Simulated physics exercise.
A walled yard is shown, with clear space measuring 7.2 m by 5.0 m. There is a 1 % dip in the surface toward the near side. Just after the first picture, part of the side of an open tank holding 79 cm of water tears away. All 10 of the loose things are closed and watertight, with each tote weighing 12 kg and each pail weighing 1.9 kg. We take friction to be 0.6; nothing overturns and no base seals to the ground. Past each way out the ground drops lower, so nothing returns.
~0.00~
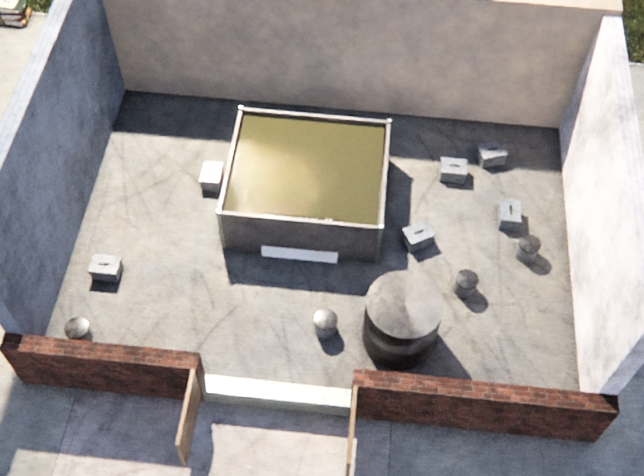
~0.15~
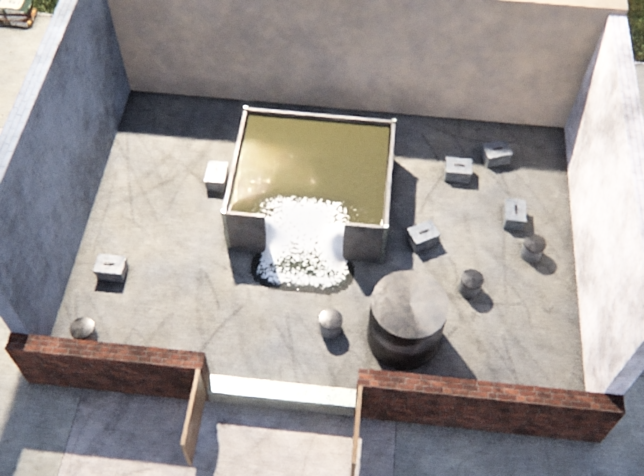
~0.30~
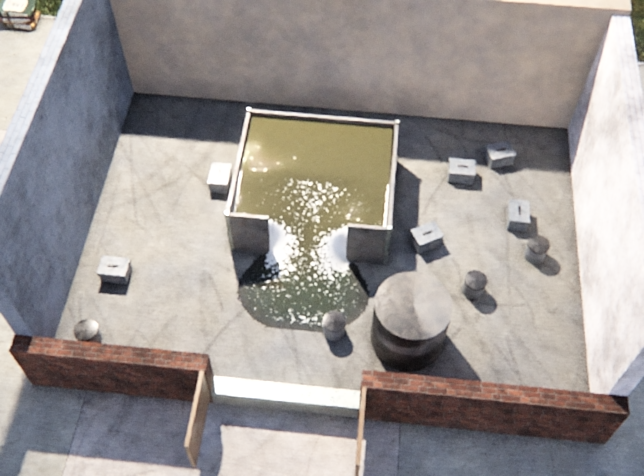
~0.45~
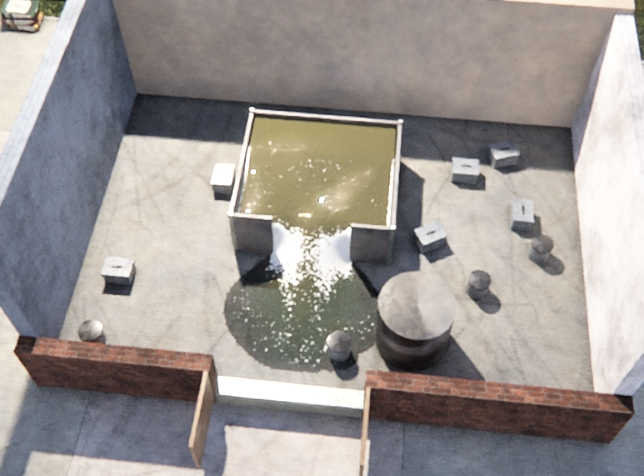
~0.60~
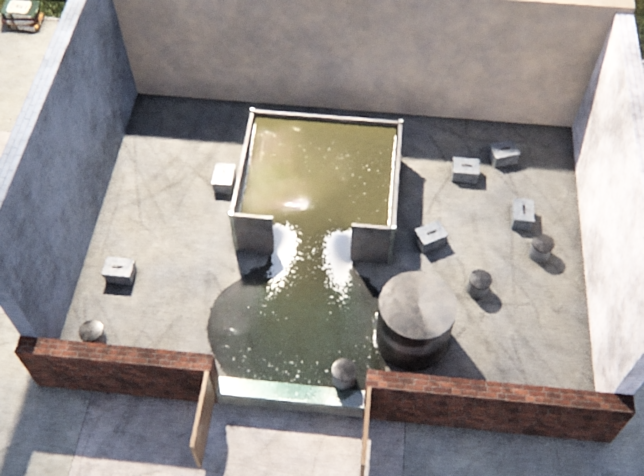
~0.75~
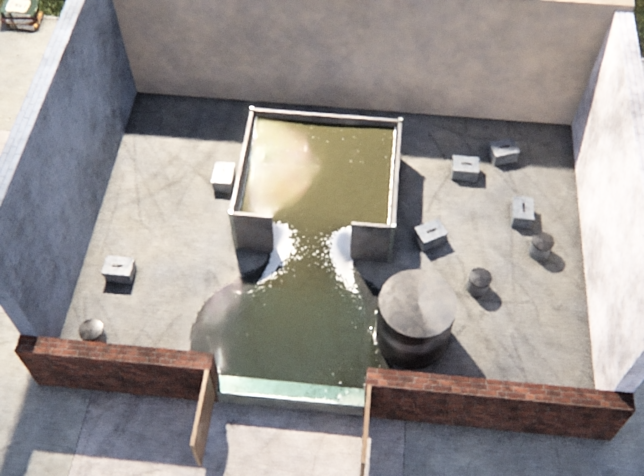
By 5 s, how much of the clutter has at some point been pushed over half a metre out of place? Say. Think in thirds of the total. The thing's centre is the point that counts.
The portion is beneath a third.
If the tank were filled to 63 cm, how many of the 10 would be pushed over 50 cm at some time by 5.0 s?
It would come to 2 of them.
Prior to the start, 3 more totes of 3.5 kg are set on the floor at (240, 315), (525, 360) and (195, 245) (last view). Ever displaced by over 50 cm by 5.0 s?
Taking them one by one: It goes beyond, then it goes beyond, then it stays within.
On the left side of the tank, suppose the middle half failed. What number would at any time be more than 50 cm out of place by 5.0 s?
The answer would then be 4.
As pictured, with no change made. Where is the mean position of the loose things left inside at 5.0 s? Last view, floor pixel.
Near (384, 207).
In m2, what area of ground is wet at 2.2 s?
Wet area: Approx. 15 m2.
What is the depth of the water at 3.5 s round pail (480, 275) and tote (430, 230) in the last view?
Depths: Near 1 cm, then near 1 cm.
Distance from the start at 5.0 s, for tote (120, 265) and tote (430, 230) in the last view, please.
Net shifts, in order: 5 cm and 0 cm.
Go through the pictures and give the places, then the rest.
In the first picture, a tote at (419, 232), on the bottom; a pail at (76, 328) rests on the ground; water covers 4.2 m2; 0 of 10 have shifted.
In the second picture, a tote at (424, 232) rests on the ground; a pail at (82, 327) rests on the ground; 4.9 m2 under water; 0 of 10 have shifted.
In the third picture, a tote at (427, 233), on the bottom; a pail at (86, 329), on the bottom; 5.9 m2 under water; 0 of 10 have shifted.
In the fourth picture, a tote at (431, 233) rests on the ground; a pail at (90, 330), on the bottom; water covers 7.1 m2; 1 of 10 have shifted.
In the fifth picture, a tote at (432, 232), on the bottom; a pail at (91, 330) rests on the ground; water covers 8.4 m2; 1 of 10 have shifted.
In the sixth picture, a tote at (431, 230), on the bottom; a pail at (91, 329) rests on the ground; water covers 9.0 m2; 1 of 10 have shifted.
After 1.1 s 1 of 10 are over 50 cm from their spots; 0 afloat.
After 2.2 s 2 of 10 are over 50 cm from their spots; 1 afloat.
After 3.5 s 2 of 10 are over 50 cm from their spots; 1 afloat.
After 5.0 s 2 of 10 are over 50 cm from their spots, and 2 have been at some point; 1 afloat.
